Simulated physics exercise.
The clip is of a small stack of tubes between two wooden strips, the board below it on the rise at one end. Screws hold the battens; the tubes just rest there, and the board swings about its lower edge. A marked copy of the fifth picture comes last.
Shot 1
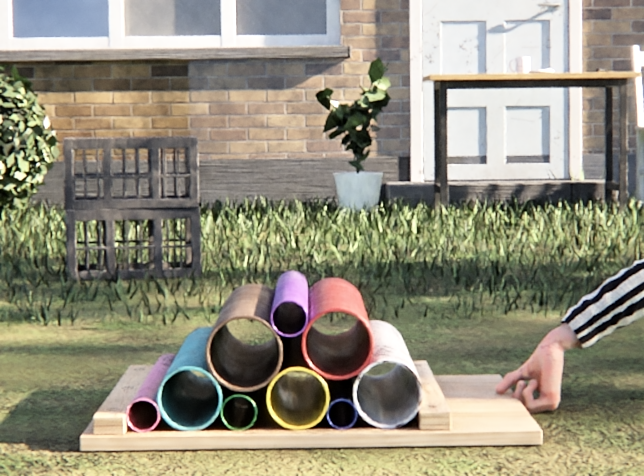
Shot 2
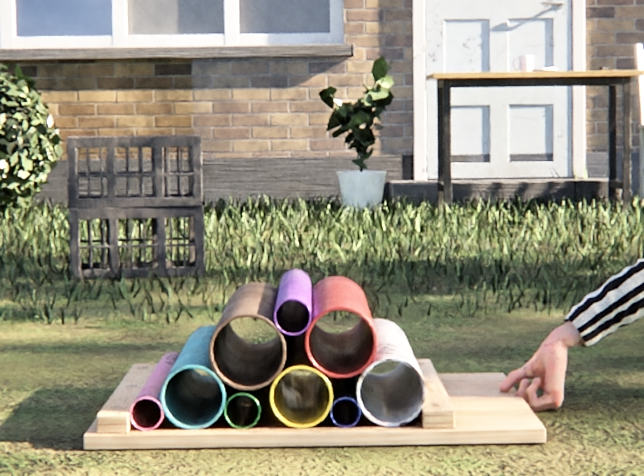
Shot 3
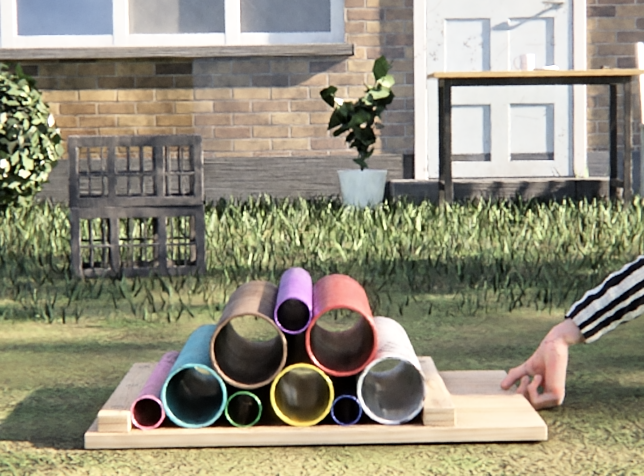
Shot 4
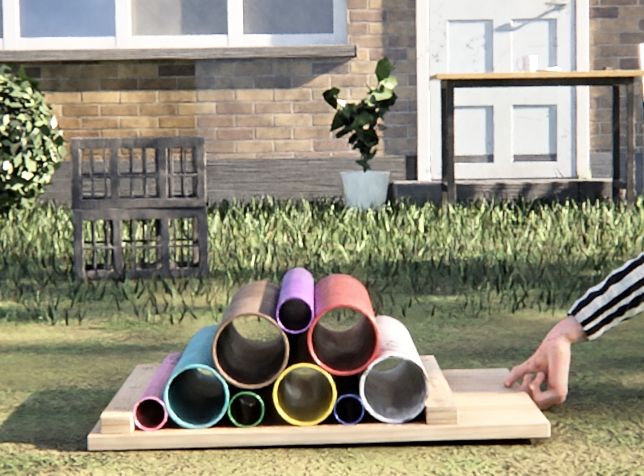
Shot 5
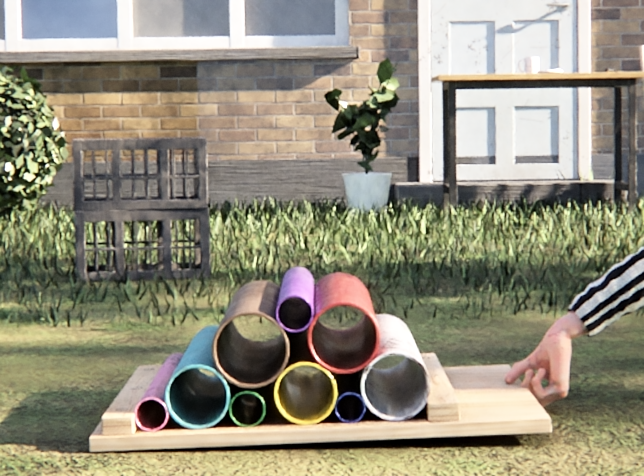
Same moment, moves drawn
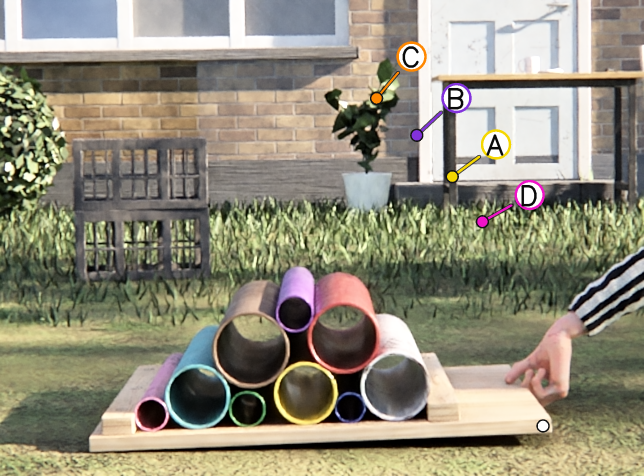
On a lawn outside a brick house, colourful tubes rest stacked between wooden strips on a board, while a hand in a striped sleeve at the right slightly raises that end, the tubes keeping their arrangement.
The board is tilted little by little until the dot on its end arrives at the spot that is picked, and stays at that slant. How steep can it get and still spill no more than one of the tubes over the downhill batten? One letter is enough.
Stop at A.
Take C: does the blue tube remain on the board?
Yes.
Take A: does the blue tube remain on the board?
The blue tube: Yes.
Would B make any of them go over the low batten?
Yes, at B.
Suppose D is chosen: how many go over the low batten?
It comes to none.
On the copy, A at (453, 177); B at (417, 135); C at (377, 98); D at (482, 222); the white dot at (543, 426).
On A. First, board at 20°.
Then, board at 36°.
Finally, board at 36°, none over the low batten.
By contrast, B three over the low batten (brown, red, purple); C three over the low batten (brown, red, purple); D none over the low batten.
